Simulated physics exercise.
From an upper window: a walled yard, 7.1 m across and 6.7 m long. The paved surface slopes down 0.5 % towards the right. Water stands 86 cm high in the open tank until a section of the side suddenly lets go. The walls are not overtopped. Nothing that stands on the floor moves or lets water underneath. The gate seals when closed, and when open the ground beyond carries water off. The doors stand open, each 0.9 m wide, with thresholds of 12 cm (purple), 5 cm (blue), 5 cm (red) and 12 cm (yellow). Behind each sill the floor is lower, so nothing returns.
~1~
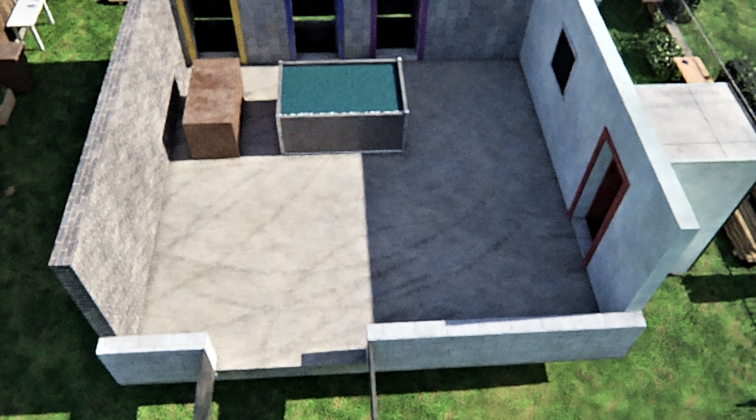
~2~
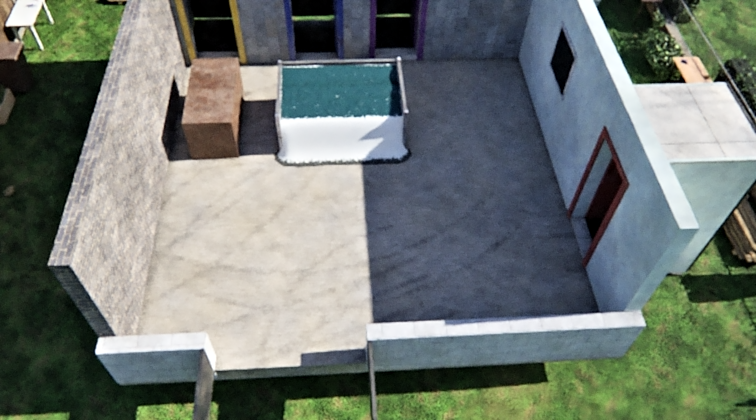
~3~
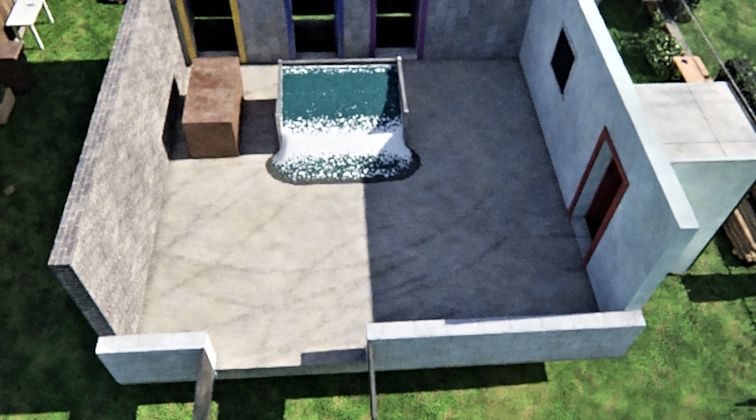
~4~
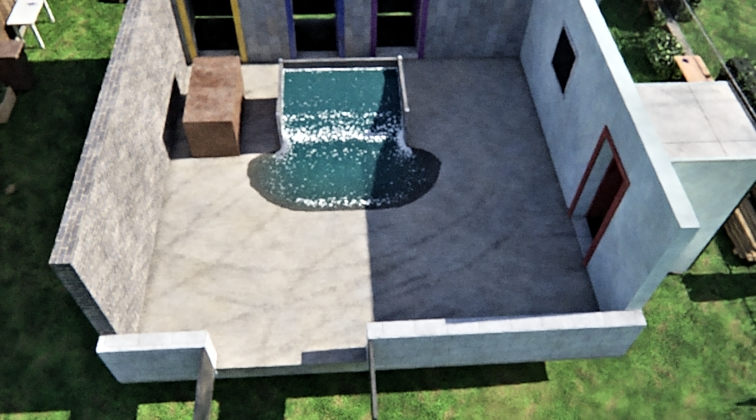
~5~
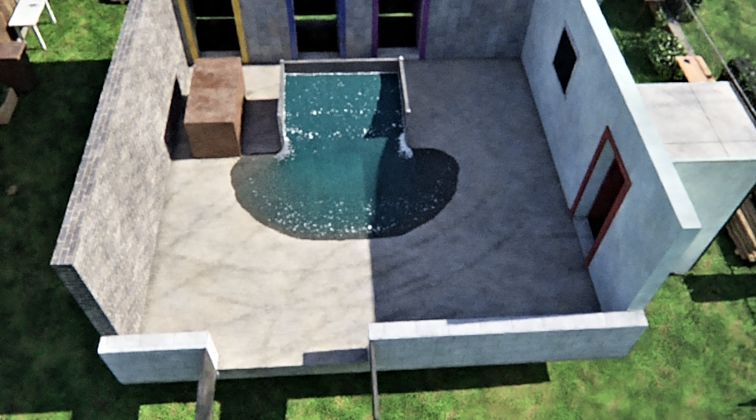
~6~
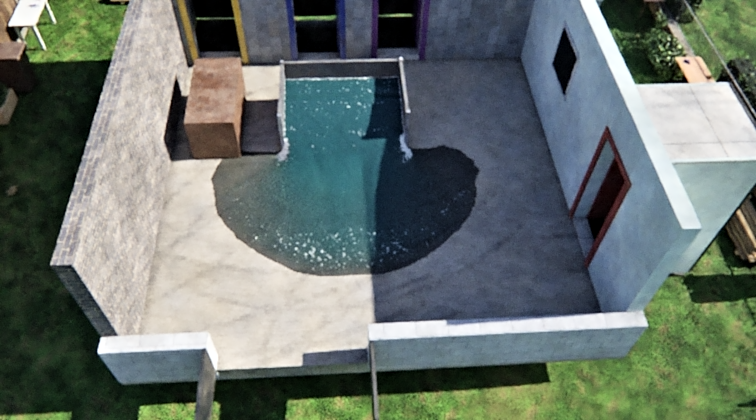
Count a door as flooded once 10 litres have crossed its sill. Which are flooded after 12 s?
Within that time: At the purple door it stays under the limit; at the blue door it does not reach the limit; at the red door it passes the limit; at the yellow door it stays under the limit.
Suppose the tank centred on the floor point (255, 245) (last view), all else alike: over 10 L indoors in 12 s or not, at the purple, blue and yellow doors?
Then: Purple not over, blue not over, yellow over.
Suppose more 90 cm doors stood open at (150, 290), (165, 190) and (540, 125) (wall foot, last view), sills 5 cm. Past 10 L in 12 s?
In turn: Past it, not over, below.
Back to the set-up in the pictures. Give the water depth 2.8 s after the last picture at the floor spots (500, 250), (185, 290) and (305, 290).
Roughly 2, 10 and 4 cm, in turn.
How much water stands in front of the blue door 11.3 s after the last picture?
Some 3.5 cm.
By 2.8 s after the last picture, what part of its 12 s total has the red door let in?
Some 15 per cent by then.
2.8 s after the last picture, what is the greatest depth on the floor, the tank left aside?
Up to some 28 cm.
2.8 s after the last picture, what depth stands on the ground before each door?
In cm: Purple 0, blue 0, red 13, yellow 0.
Then, 0.7 s after the last picture water covers 50 % of the floor and is deepest (37 cm) near (382, 346); purple door not reached, blue door not reached, red door not reached, yellow door not reached.
Then, 1.5 s after the last picture water covers 55 % of the floor and is deepest (33 cm) near (136, 358); purple door not reached, blue door not reached, red door 3 cm at the sill, 0 L in, yellow door not reached.
Then, 2.8 s after the last picture water covers 55 % of the floor and is deepest (28 cm) near (605, 335); purple door not reached, blue door not reached, red door 13 cm at the sill, 6 L in, yellow door not reached.
Then, 6.3 s after the last picture water covers 85 % of the floor and is deepest (12 cm) near (513, 68); purple door 6 cm at the sill, 0 L in, blue door not reached, red door 7 cm at the sill, 39 L in, yellow door not reached.
Then, 11.3 s after the last picture water covers 95 % of the floor and is deepest (8 cm) near (538, 121); purple door 4 cm at the sill, 0 L in, blue door 4 cm at the sill, 0 L in, red door 5 cm at the sill, 43 L in, yellow door 3 cm at the sill, 0 L in.
